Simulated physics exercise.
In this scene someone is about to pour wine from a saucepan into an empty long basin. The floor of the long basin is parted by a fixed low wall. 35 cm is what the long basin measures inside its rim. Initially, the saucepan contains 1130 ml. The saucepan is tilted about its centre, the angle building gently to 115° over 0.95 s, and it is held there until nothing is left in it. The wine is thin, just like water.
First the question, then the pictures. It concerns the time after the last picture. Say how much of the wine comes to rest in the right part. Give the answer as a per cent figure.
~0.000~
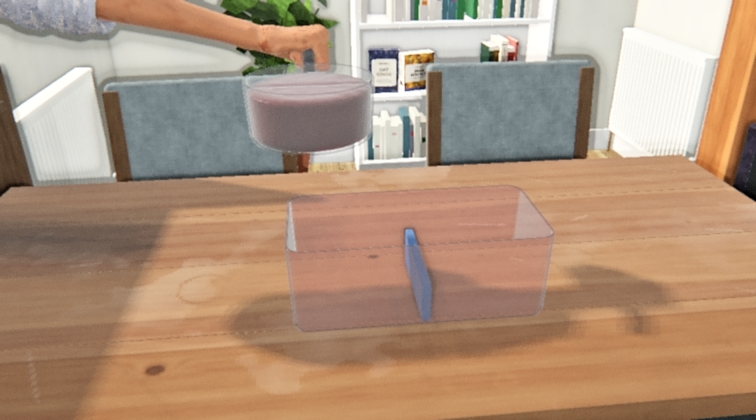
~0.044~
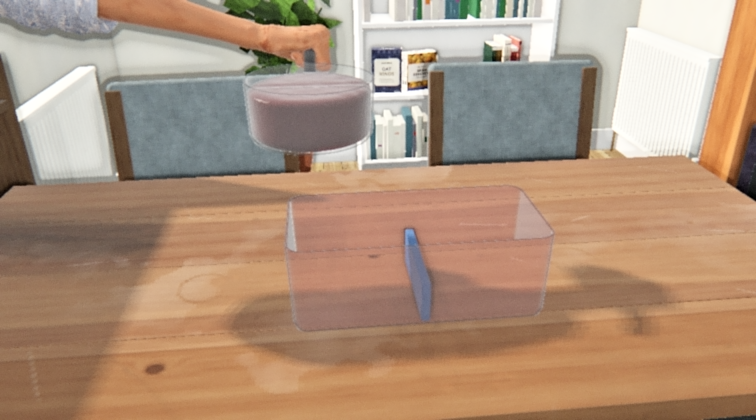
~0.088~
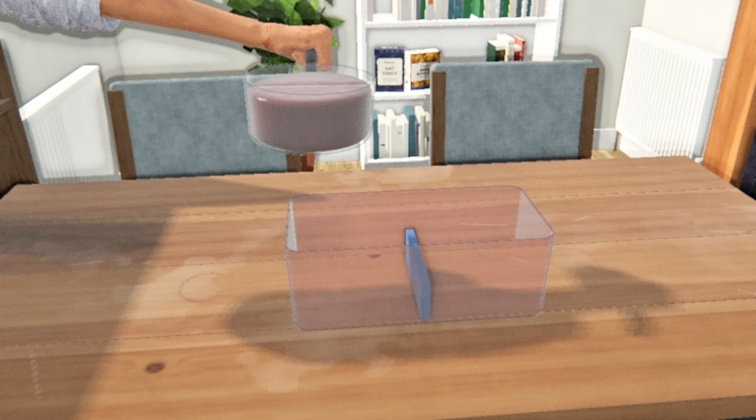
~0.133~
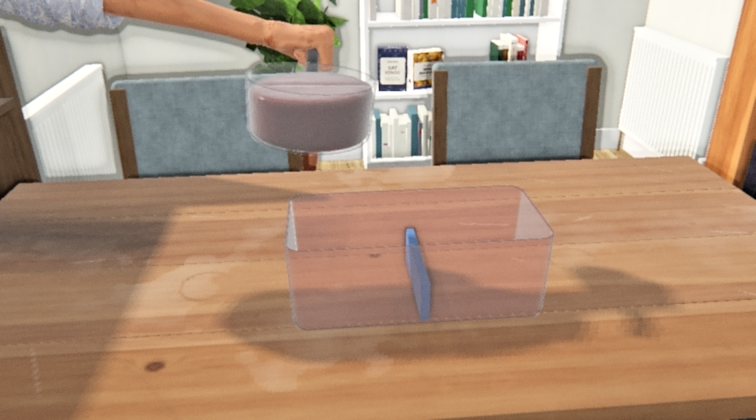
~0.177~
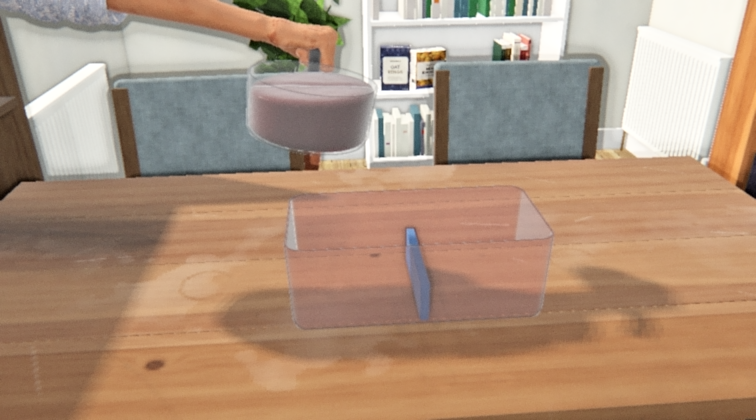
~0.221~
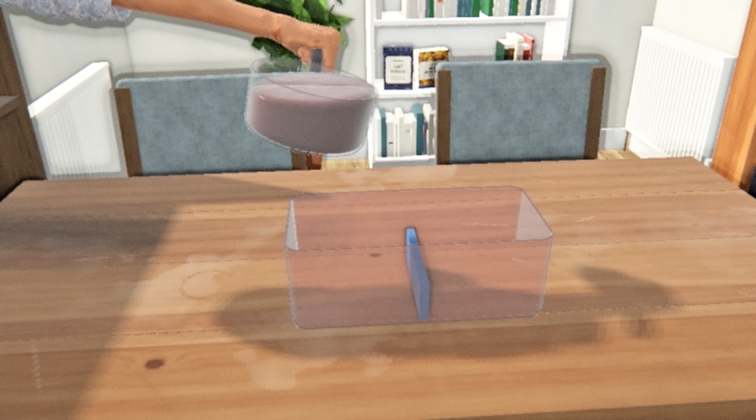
About 57 per cent comes to rest there.
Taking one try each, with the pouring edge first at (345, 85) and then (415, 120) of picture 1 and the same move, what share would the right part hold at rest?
15 and 80 %.
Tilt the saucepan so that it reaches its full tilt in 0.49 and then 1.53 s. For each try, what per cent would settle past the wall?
Respectively about 30 and 65 percent.
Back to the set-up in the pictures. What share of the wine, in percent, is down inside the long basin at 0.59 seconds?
Estimate - around 18 in a hundred parts.
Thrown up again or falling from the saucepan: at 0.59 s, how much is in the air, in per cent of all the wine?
Roughly 42 percent.
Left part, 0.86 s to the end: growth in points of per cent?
Near 10 percent, more or less.
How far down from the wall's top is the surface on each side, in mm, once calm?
I'd say some 42 mm on the left and some 34 mm on the right.
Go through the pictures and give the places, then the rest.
In the first picture, it leans 0°; its right rim is at (373, 77); the wine meets the walls at (247, 88) and (371, 84); the long basin's rim runs from (287, 224) to (536, 210); the wall's top is at (417, 256).
In the second picture, it leans 1°; its right rim is at (373, 78); the wine meets the walls at (247, 88) and (370, 84).
In the third picture, it leans 2°; its right rim is at (374, 80); the wine meets the walls at (248, 87) and (372, 85).
In the fourth picture, it leans 6°; its right rim is at (375, 83); the wine meets the walls at (249, 87) and (372, 85).
In the fifth picture, it leans 10°; its right rim is at (377, 88); the wine meets the walls at (250, 86) and (375, 87).
In the sixth picture, it leans 15°; its right rim is at (378, 94); the wine meets the walls at (252, 86) and (377, 88).
Then, 0.59 s in, the tilt is 79° and 39 per cent is still to pour, 3 is left of the wall and 16 right of it.
Then, 0.86 s in, the tilt is 112° and 4 per cent is still to pour, 31 is left of the wall and 57 right of it.
Then, 1.14 s in, the tilt is 115° and 0 per cent is still to pour, 41 is left of the wall and 57 right of it.
Then, 1.45 s in, the tilt is 115° and 0 per cent is still to pour, 41 is left of the wall and 57 right of it.
Finally, 41 per cent lies left of the wall, 57 right of it and 1 outside.
